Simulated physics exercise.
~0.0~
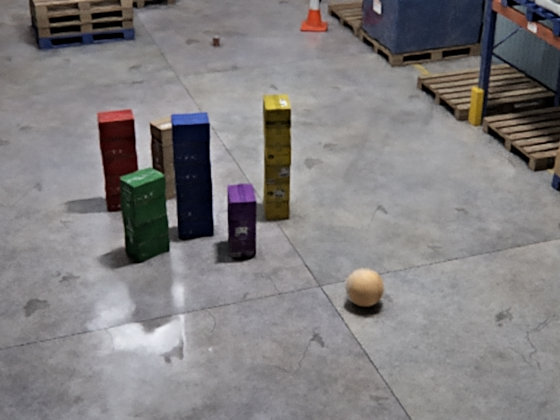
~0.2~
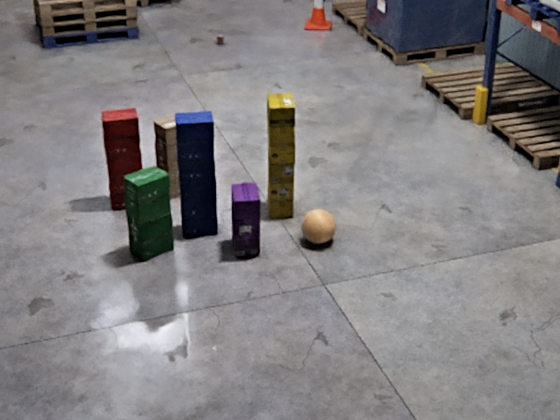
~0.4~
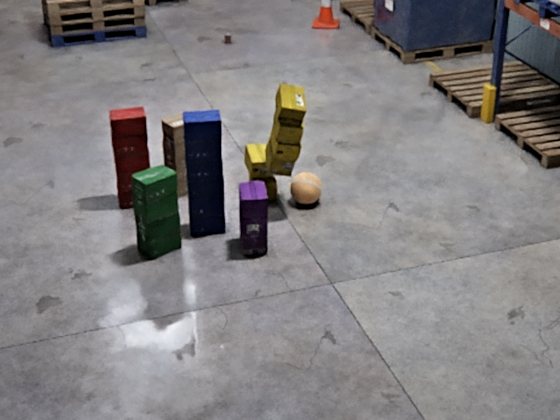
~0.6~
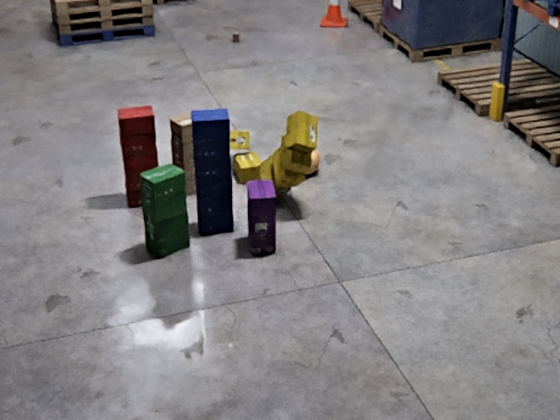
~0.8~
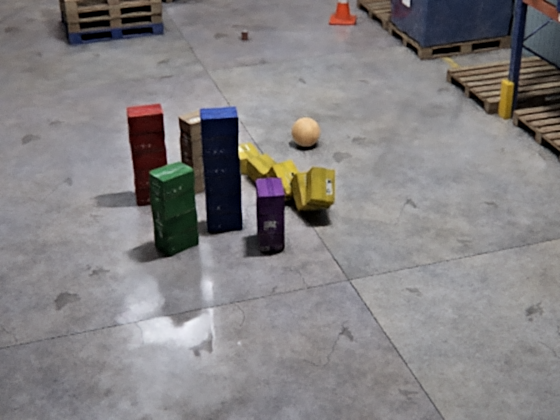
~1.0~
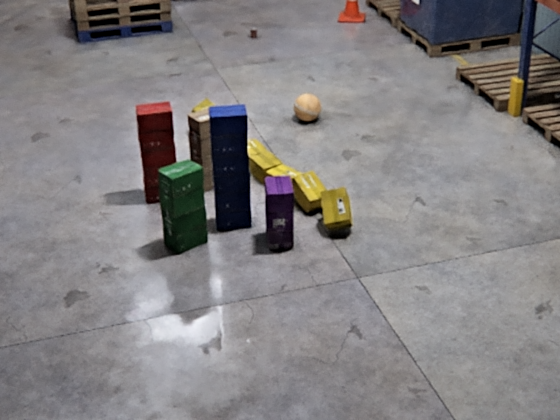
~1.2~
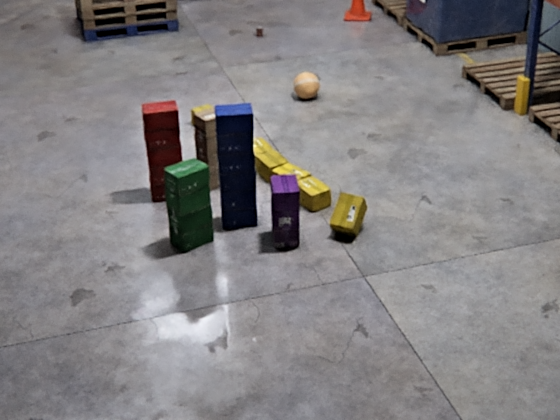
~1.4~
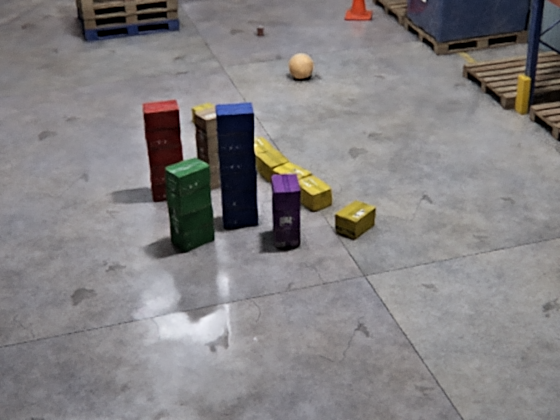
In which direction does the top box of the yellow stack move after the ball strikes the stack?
It moves down in the view, tipping over and dropping to the floor as the stack collapses beneath it.
